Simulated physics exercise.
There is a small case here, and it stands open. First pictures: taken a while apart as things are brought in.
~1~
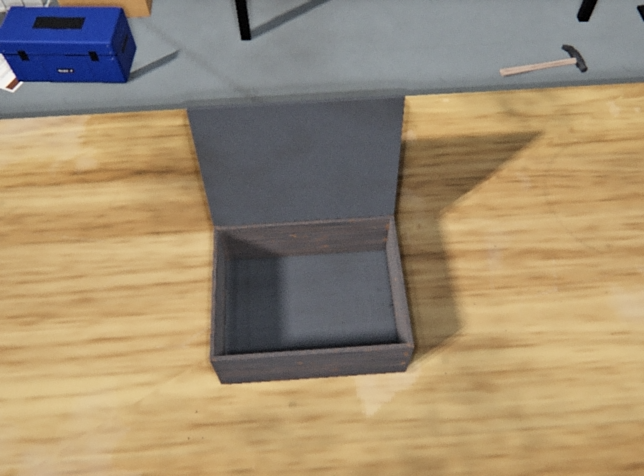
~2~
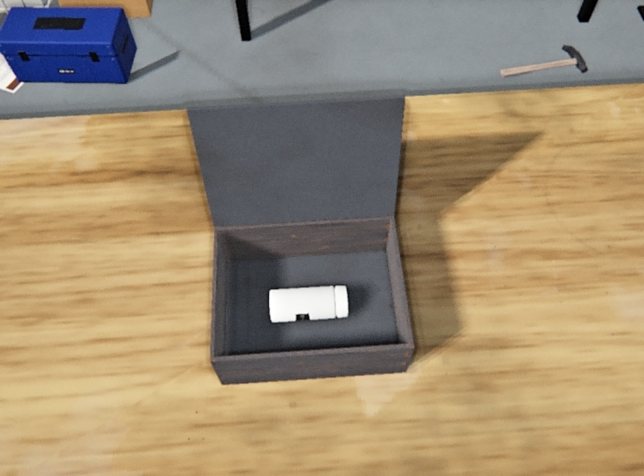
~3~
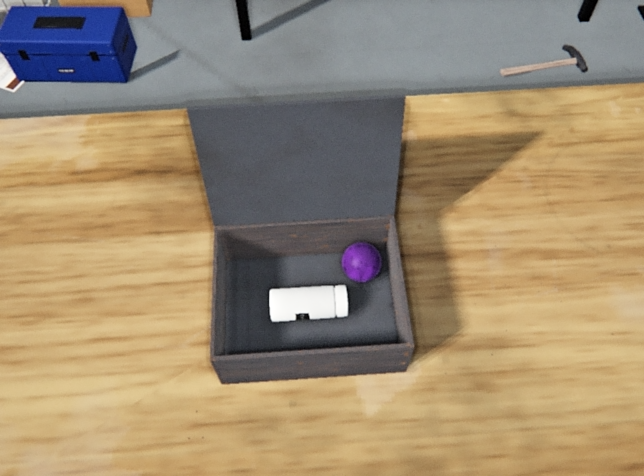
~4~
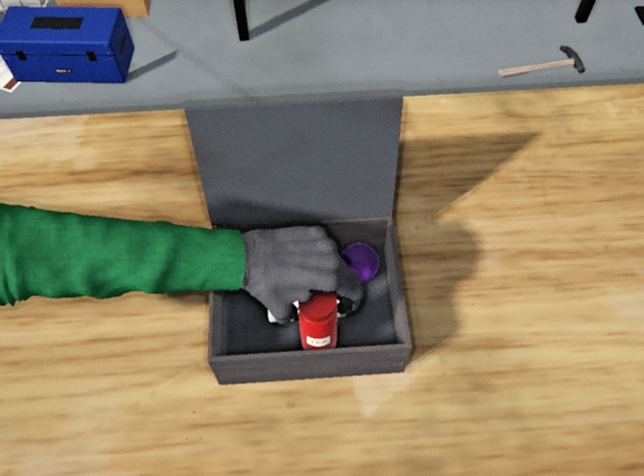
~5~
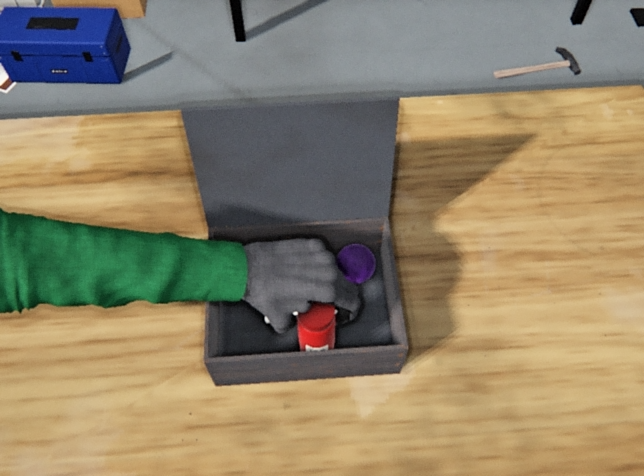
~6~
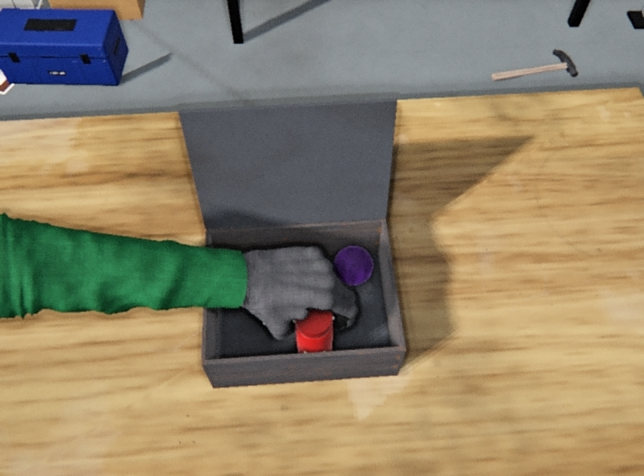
A white cylindrical object appears inside an open, empty dark case on a wooden surface, followed by a purple ball near the back right corner. Then a gray-gloved hand in a green sleeve, reaching in from the left, holds a red shaker inside the case and shifts it only slightly.
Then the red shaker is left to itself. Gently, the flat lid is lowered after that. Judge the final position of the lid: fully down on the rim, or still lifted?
Final position: Still lifted.
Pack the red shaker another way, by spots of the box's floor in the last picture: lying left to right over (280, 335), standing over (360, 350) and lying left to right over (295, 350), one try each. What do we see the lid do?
First try: No gap; second try: A gap remains; third try: No gap.
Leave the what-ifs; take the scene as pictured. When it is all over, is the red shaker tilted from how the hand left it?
At the finish the red shaker holds its orientation.
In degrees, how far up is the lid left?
I'd put it at roughly 16°.
Then, 1.30 s past the last view, lid 86° above the rim.
Then, 1.70 s past the last view, lid 50° above the rim.
Then, 1.90 s past the last view, lid 17° above the rim.
Then, 3.30 s past the last view, lid 15° above the rim.
Finally, lid 15° above the rim; all 3 still in place. Final places as the last picture's camera would see them, red shaker near (315, 337).
